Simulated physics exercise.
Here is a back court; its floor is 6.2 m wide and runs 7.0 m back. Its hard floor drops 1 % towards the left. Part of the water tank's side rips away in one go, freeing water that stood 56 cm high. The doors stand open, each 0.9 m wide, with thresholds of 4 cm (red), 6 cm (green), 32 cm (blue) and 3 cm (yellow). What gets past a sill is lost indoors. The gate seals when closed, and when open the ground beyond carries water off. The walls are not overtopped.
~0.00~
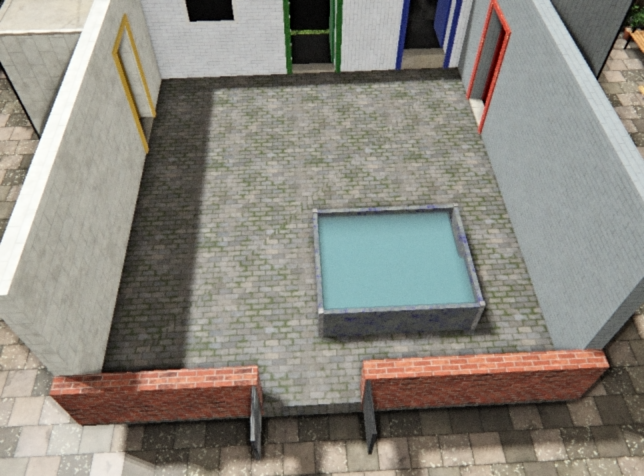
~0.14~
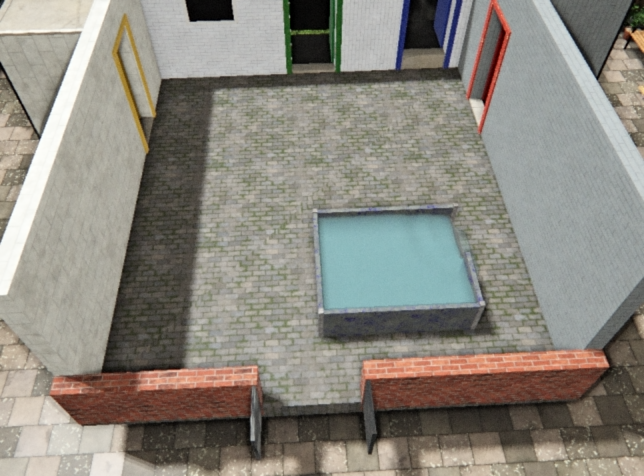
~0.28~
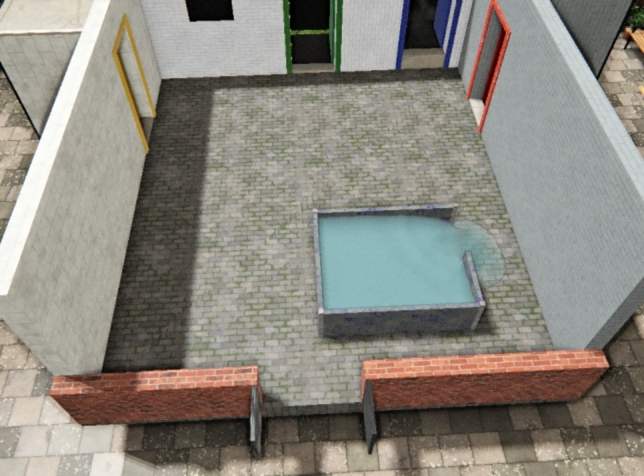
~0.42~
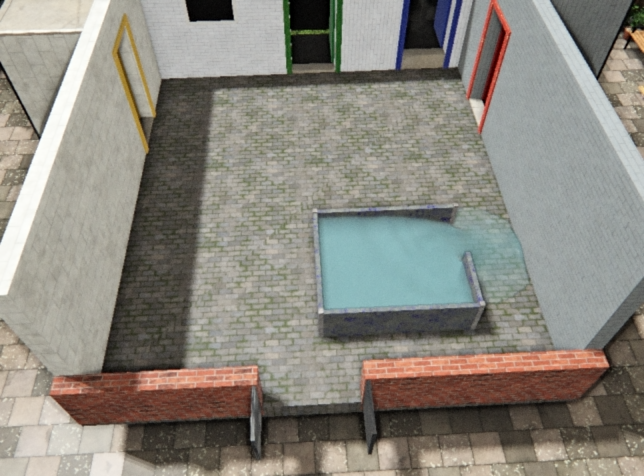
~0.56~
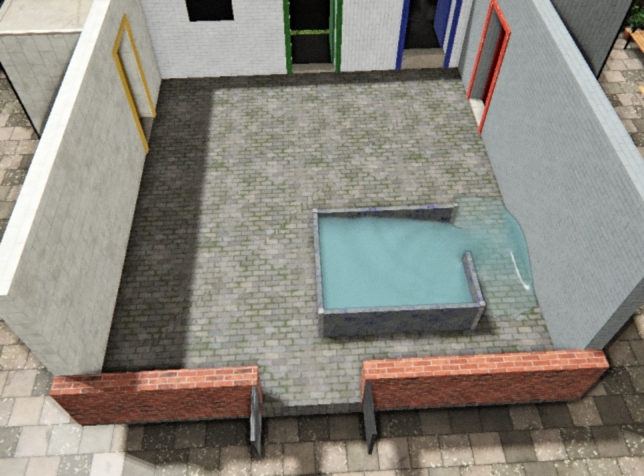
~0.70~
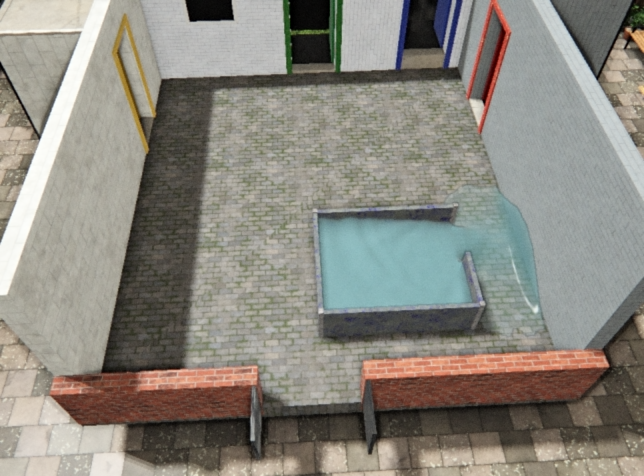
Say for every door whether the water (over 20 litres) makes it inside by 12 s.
Door by door: At the red door it stays under the limit; at the green door it keeps below the limit; at the blue door it stays under the limit; at the yellow door it goes over the limit.
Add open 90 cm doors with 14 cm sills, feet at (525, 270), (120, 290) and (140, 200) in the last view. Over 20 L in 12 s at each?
In that order: Above, not over, below.
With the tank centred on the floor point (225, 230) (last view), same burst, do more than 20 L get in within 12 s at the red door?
Then: Red over.
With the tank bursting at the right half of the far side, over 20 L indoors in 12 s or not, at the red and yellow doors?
Then: Red past it, yellow over.
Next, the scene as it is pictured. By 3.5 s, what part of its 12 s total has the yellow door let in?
Some 0 per cent by then.
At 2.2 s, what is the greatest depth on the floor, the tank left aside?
Up to some 35 cm.
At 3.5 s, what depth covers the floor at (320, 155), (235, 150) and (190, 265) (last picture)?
About 0, 0 and 0 cm.
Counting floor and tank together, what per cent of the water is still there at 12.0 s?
Some 90 per cent remains.
After 1.4 s water covers 10 % of the floor and is deepest (40 cm) near (512, 246); red door not reached, green door not reached, blue door not reached, yellow door not reached.
After 2.2 s water covers 25 % of the floor and is deepest (35 cm) near (512, 246); red door 4 cm at the sill, 0 L in, green door not reached, blue door not reached, yellow door not reached.
After 3.5 s water covers 40 % of the floor and is deepest (24 cm) near (512, 246); red door 4 cm at the sill, 0 L in, green door 6 cm at the sill, 0 L in, blue door 16 cm at the sill, 0 L in, yellow door not reached.
After 7.0 s water covers 70 % of the floor and is deepest (14 cm) near (515, 255); red door 2 cm at the sill, 0 L in, green door 6 cm at the sill, 3 L in, blue door 8 cm at the sill, 0 L in, yellow door 7 cm at the sill, 2 L in.
After 12.0 s water covers 90 % of the floor and is deepest (9 cm) near (130, 238); red door 2 cm at the sill, 0 L in, green door 4 cm at the sill, 3 L in, blue door 4 cm at the sill, 0 L in, yellow door 8 cm at the sill, 70 L in.
